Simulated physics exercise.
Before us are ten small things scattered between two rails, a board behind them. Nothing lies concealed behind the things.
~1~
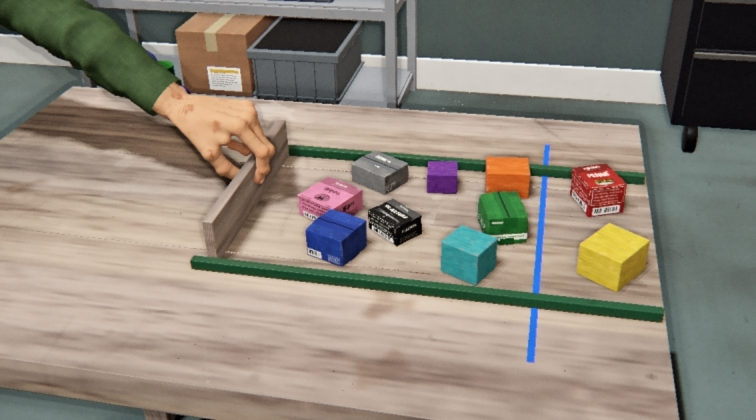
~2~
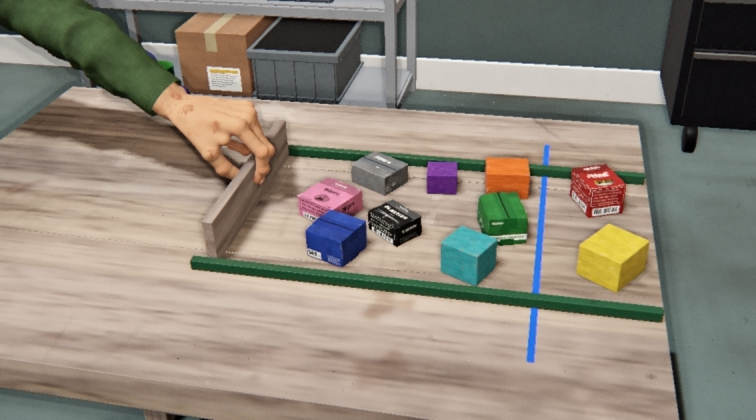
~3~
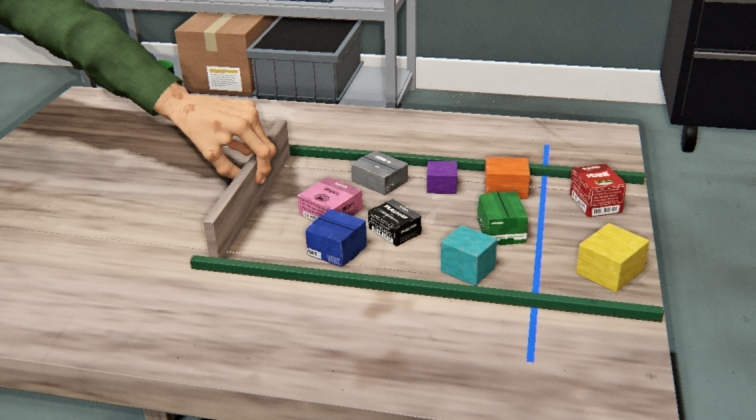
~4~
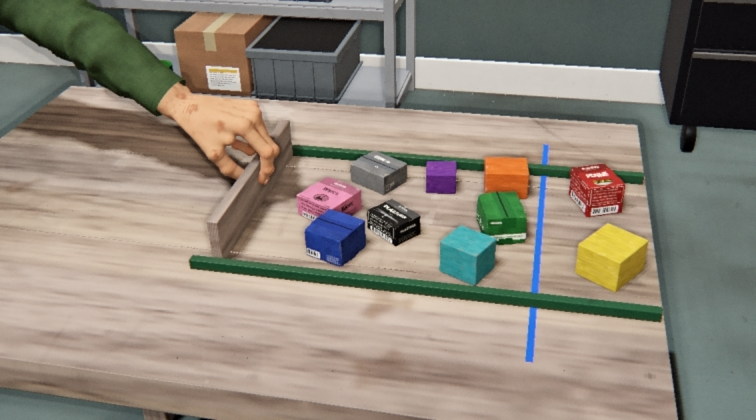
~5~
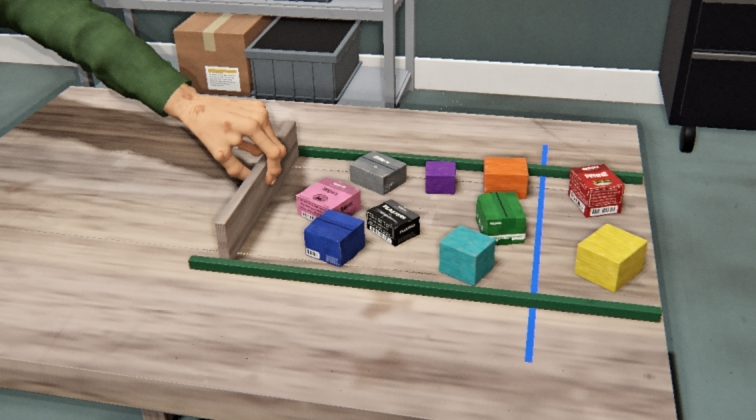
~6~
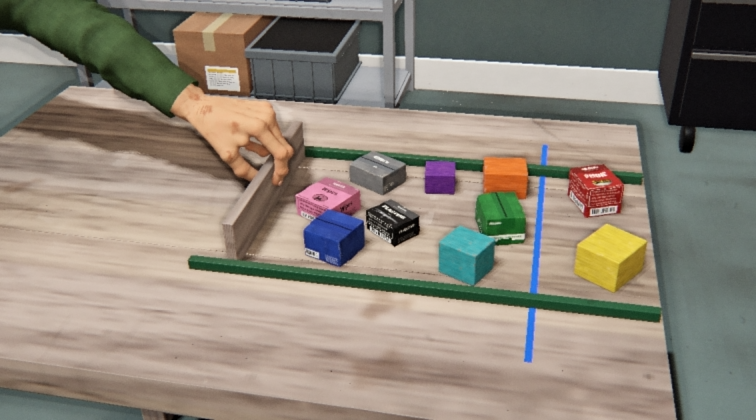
A hand in a green sleeve sliding a wooden board slightly right between green rails, the ten scattered small blocks and boxes staying still.
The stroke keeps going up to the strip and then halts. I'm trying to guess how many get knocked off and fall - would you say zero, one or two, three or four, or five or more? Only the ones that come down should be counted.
After the sweep, the pieces gone from the top come to one or two, as it turns out.
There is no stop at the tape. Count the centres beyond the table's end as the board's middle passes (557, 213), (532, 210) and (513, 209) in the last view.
The counts would come out as 3, 1 and 1.
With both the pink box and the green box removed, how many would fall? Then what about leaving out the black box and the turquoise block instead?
Result: 1 in the first case, with 1 in the second.
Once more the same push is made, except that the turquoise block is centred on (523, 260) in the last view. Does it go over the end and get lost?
From that start the object is safe.
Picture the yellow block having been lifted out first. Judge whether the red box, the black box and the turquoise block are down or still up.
So: The red box goes down, the black box does not drop, the turquoise block does not drop.
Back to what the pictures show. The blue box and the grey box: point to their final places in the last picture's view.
Okay, so first (559, 260), and next (565, 183).
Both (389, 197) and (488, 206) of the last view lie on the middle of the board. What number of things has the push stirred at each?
5 by the first point, 9 by the second.
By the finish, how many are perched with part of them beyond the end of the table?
The total comes out at 2.
A little later, none off yet; yellow block at rest near (610, 257); red box at rest near (595, 190); green box at rest near (500, 218).
Next, none off yet; yellow block at rest near (610, 257); red box at rest near (595, 190); green box moving near (508, 217).
Later still, none off yet; yellow block moving near (619, 258); red box shifted about its own width near (649, 195); green box shifted about its own width near (580, 222).
When it is over, the number that fall off is one or two; down, red box.
